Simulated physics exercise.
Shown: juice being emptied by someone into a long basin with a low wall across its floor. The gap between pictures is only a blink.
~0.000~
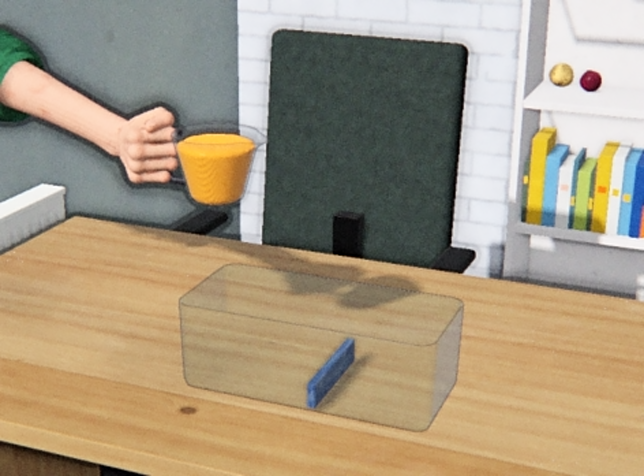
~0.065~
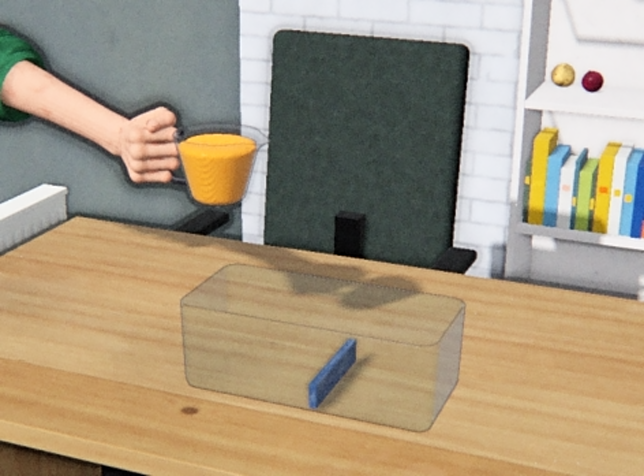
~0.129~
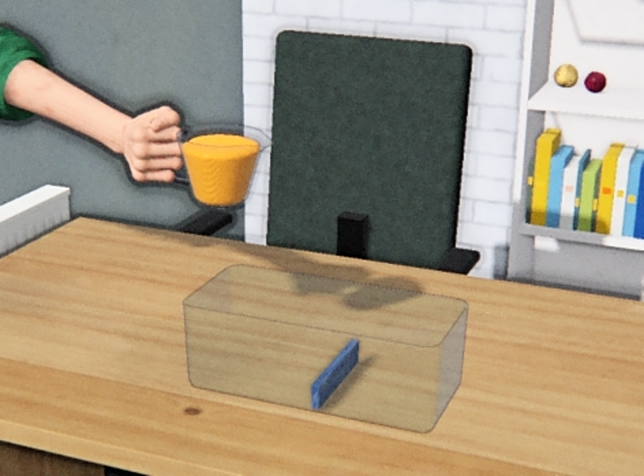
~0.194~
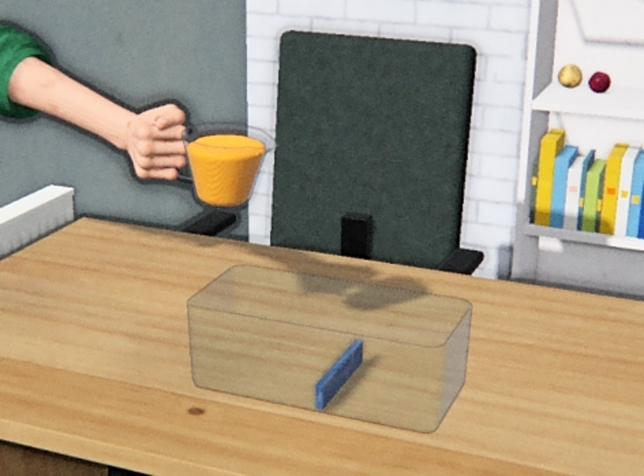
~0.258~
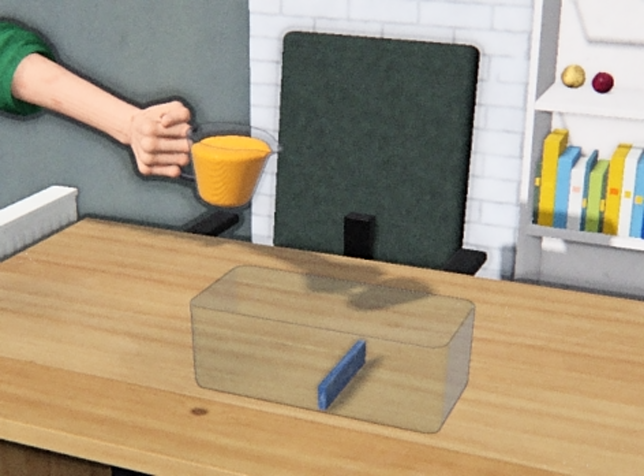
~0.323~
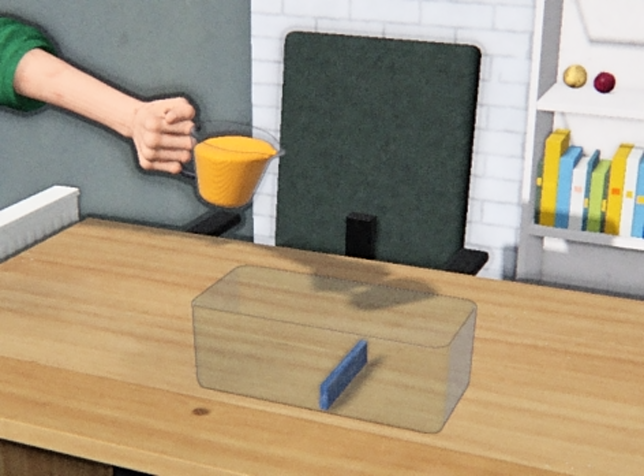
A clear cup of orange juice, gripped by a hand in a green sleeve at the left, starts nearly level above a wooden table, seen from slightly above in a room. Below sits a long, transparent basin with a low blue wall across its floor, before a dark chair, white brick and bookshelf. The cup gradually tips slightly rightward while the view shifts slightly left.
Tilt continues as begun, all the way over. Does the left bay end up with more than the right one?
Yes. I expect the leftmost section to hold the most.
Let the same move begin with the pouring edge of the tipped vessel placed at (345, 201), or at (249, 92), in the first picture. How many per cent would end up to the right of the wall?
Close to 95 % for the first start and close to 10 % for the second.
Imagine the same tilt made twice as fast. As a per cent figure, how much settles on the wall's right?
It comes to around 10 per cent.
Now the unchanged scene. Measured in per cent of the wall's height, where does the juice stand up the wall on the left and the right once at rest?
It settles around 40 on the left side and around 10 on the right side.
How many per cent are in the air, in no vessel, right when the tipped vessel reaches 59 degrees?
25 %.
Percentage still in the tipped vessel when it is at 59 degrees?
I'd put it near 65 %.
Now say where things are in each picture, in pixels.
Tilt 0°; pouring edge (267, 141); surface from (184, 139) to (255, 147); the long basin's rim runs from (203, 283) to (450, 324); the wall's top is at (332, 362), in the first picture.
Tilt 0°; pouring edge (269, 142); surface from (185, 139) to (257, 147), in the second picture.
Tilt 2°; pouring edge (273, 144); surface from (189, 140) to (260, 149), in the third picture.
Tilt 4°; pouring edge (278, 146); surface from (194, 140) to (265, 150), in the fourth picture.
Tilt 7°; pouring edge (282, 150); surface from (198, 142) to (271, 151), in the fifth picture.
Tilt 11°; pouring edge (285, 154); surface from (201, 142) to (276, 152), in the sixth picture.
By 0.84 s the tilt is 59° and 63 per cent is still to pour, 12 is left of the wall and 2 right of it.
By 1.22 s the tilt is 93° and 9 per cent is still to pour, 69 is left of the wall and 9 right of it.
By 1.61 s the tilt is 104° and 0 per cent is still to pour, 84 is left of the wall and 14 right of it.
By 2.04 s the tilt is 104° and 0 per cent is still to pour, 84 is left of the wall and 14 right of it.
At rest 84 per cent lies left of the wall, 14 right of it and 2 outside.
